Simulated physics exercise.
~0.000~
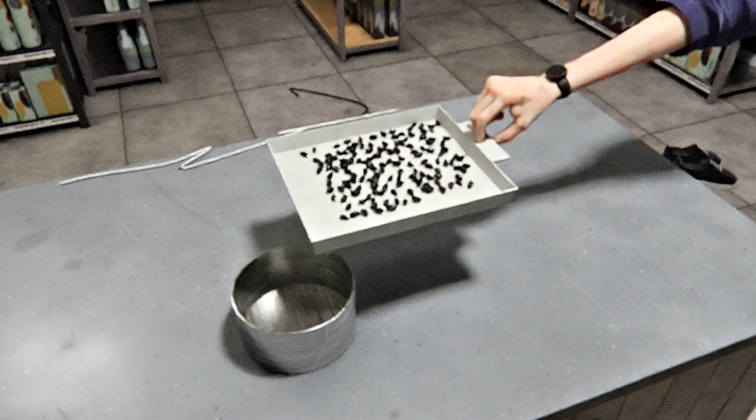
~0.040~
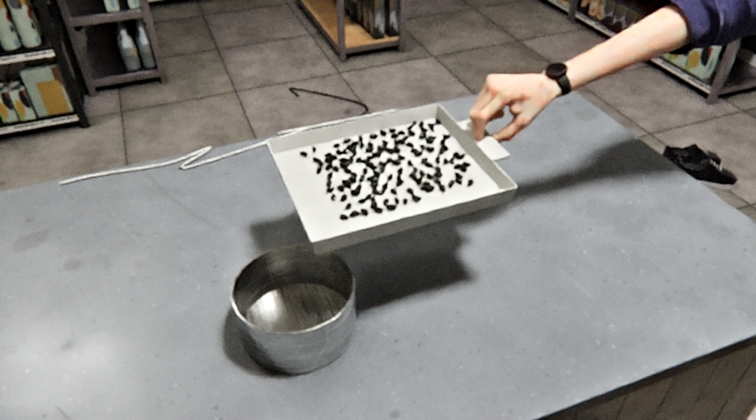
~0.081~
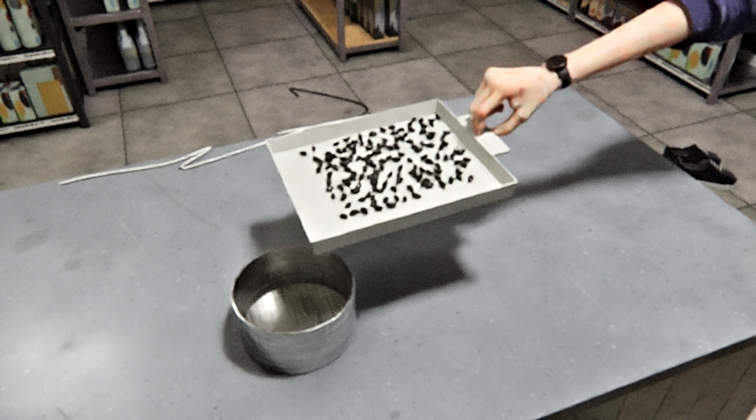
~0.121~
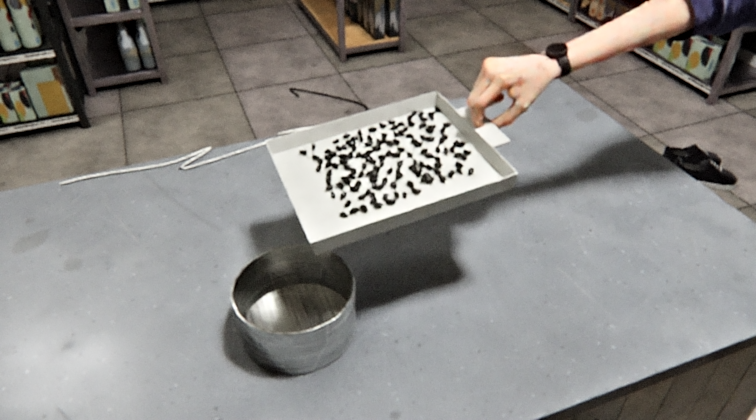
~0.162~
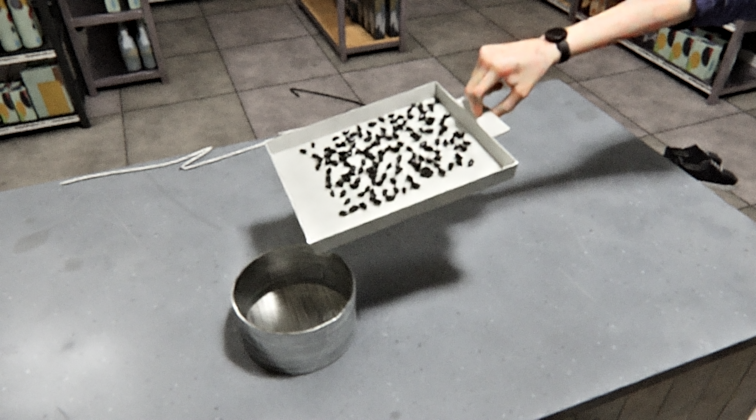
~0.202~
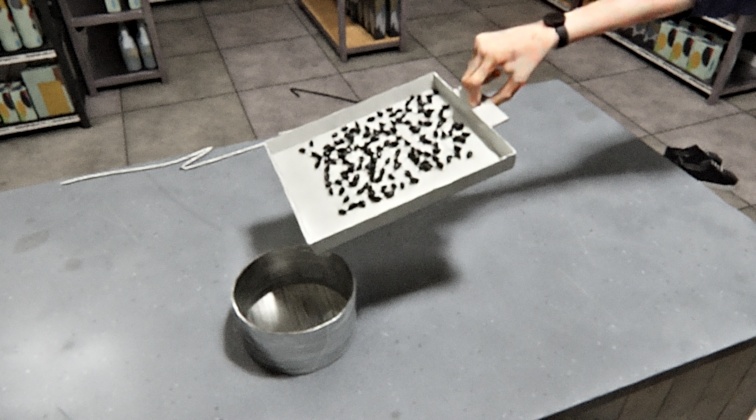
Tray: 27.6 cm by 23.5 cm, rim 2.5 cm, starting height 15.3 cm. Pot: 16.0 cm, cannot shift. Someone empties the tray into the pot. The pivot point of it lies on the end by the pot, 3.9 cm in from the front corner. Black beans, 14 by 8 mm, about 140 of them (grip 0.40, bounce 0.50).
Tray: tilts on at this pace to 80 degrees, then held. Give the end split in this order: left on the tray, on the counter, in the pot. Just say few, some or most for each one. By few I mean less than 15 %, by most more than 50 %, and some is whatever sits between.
I would say tray most, counter some, pot few.
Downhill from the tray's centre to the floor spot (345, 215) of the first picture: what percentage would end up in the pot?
The share would be about 75 percent.
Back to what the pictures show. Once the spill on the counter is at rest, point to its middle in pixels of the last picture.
(217, 276), about.
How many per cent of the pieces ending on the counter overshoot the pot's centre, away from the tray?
80 %.
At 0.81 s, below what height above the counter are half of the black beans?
The halfway mark is near 16 cm.
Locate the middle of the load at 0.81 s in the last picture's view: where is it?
Load centre, approx.: (283, 184) px.
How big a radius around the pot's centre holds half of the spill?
18 cm.
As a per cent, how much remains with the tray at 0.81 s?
Roughly 90 per cent.
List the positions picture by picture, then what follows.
The first frame shows tray tilt 0 degrees, front corners at (315, 239) and (514, 187); middle of the pieces at (382, 164); pot at (293, 285).
The second frame shows tray tilt 1 degrees, front corners at (314, 239) and (514, 186); middle of the pieces at (382, 163).
The third frame shows tray tilt 2 degrees, front corners at (314, 239) and (514, 181); middle of the pieces at (382, 161).
The fourth frame shows tray tilt 5 degrees, front corners at (313, 239) and (514, 172), lowest corner left back; middle of the pieces at (382, 157).
The fifth frame shows tray tilt 9 degrees, front corners at (312, 240) and (514, 162), lowest corner left back; middle of the pieces at (381, 152).
The sixth frame shows tray tilt 13 degrees, front corners at (311, 240) and (512, 152), lowest corner left back; middle of the pieces at (380, 148); pot at (294, 286). Its pace works out near 90 degrees a second.
Then, at 0.57 s, tilt 46 degrees; the tray holds 100 %, the pot 0 %.
Then, at 0.81 s, tilt 67 degrees; the tray holds 90 %, the pot 0 %.
Then, at 1.16 s, tilt 80 degrees; the tray holds 75 %, the pot 5 %.
In the end, at 2.5 s, tray 70 %, counter 20 %, pot 5 %.
